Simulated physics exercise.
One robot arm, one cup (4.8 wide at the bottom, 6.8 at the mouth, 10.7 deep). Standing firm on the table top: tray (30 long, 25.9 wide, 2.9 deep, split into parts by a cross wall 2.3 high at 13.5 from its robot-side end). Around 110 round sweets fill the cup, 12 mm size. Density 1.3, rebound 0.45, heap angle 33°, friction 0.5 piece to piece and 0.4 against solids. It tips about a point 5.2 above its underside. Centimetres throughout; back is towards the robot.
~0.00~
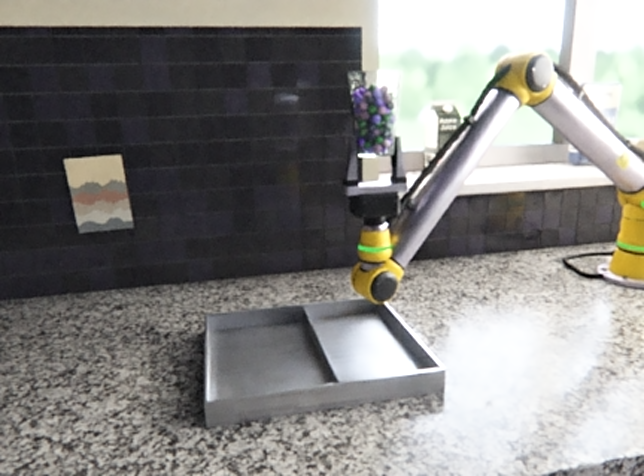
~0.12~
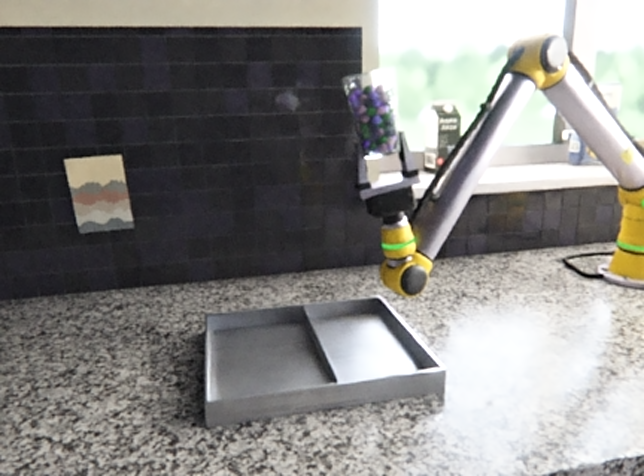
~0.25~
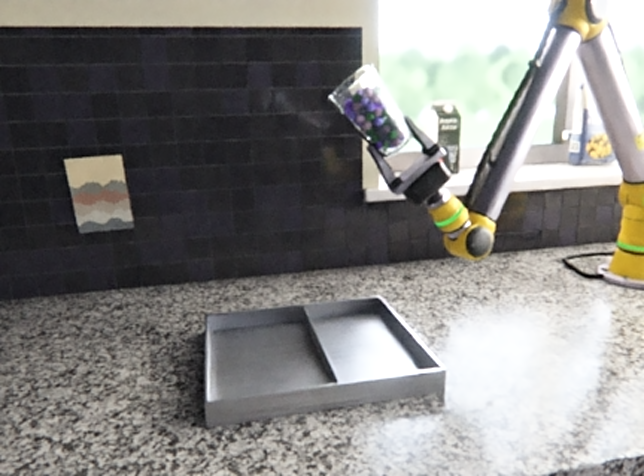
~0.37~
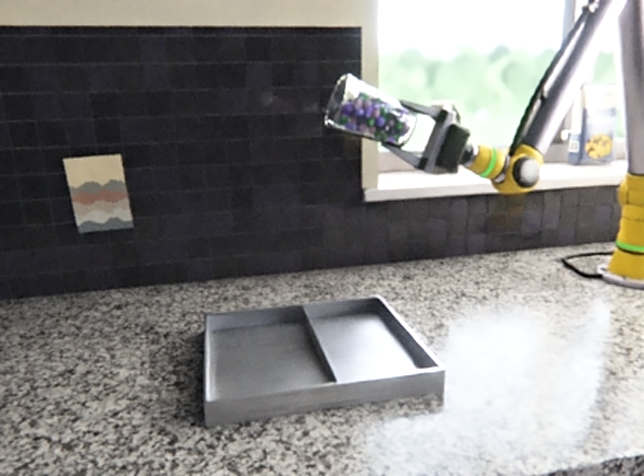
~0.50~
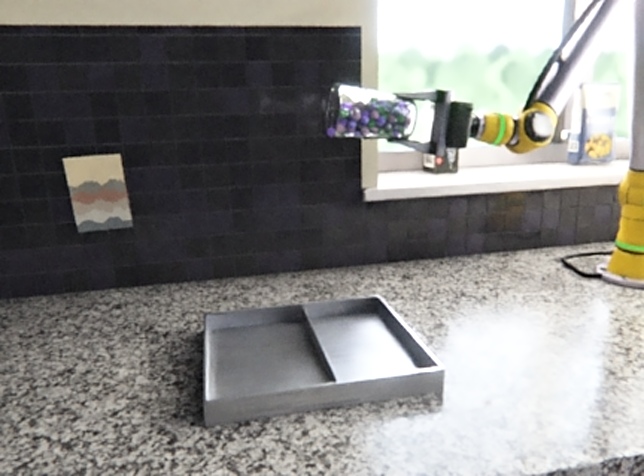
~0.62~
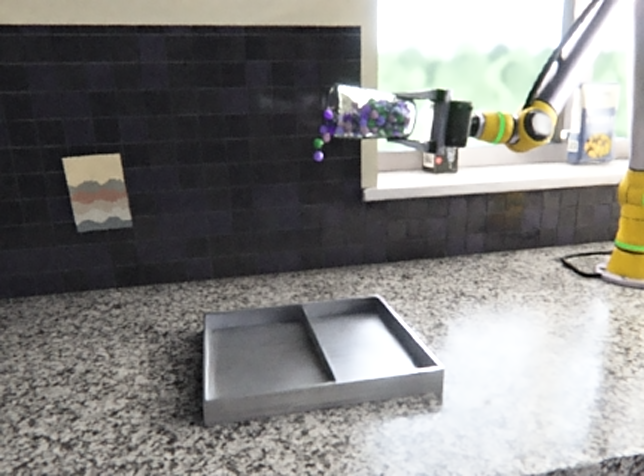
The video shows a robot arm holding a clear cup of purple and green round sweets above a divided grey tray on a speckled countertop, tilting it leftward until nearly horizontal, as a few sweets emerge from its mouth.
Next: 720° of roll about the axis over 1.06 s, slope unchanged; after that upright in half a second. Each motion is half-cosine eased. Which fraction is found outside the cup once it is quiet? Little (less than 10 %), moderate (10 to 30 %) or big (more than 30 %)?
Answer: Big; more than 30 % of the round sweets finish outside the cup.
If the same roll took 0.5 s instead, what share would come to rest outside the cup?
In that case some 25 per cent.
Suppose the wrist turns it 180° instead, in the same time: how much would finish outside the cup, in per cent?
In that case some 25 per cent.
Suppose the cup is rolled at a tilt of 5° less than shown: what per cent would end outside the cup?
In that case some 25 per cent.
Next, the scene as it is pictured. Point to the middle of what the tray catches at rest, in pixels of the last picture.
Near (269, 364).
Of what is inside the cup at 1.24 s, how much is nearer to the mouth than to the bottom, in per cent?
Some 40 per cent.
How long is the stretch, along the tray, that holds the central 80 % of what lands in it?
Roughly 14 cm.
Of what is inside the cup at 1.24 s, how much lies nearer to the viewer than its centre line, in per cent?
Roughly 65 per cent.
By 1.24 s, tipped 83°, highest piece 37 above the table; 82 in the cup, 14 in the far-side part, 1 in the robot-side part, 17 in flight or on a rim.
By 1.87 s, tipped 57°, highest piece 36 above the table; 61 in the cup, 46 in the far-side part, 2 in the robot-side part, 1 on the table or floor, 4 in flight or on a rim.
By 2.38 s, upright, highest piece 38 above the table; 61 in the cup, 49 in the far-side part, 3 in the robot-side part, 1 on the table or floor.
By 3.08 s, upright, highest piece 38 above the table; 61 in the cup, 49 in the far-side part, 3 in the robot-side part, 1 on the table or floor.
Final count, 61 in the cup, 49 in the far-side part, 3 in the robot-side part, 1 on the table or floor. That is 46 % outside the cup.
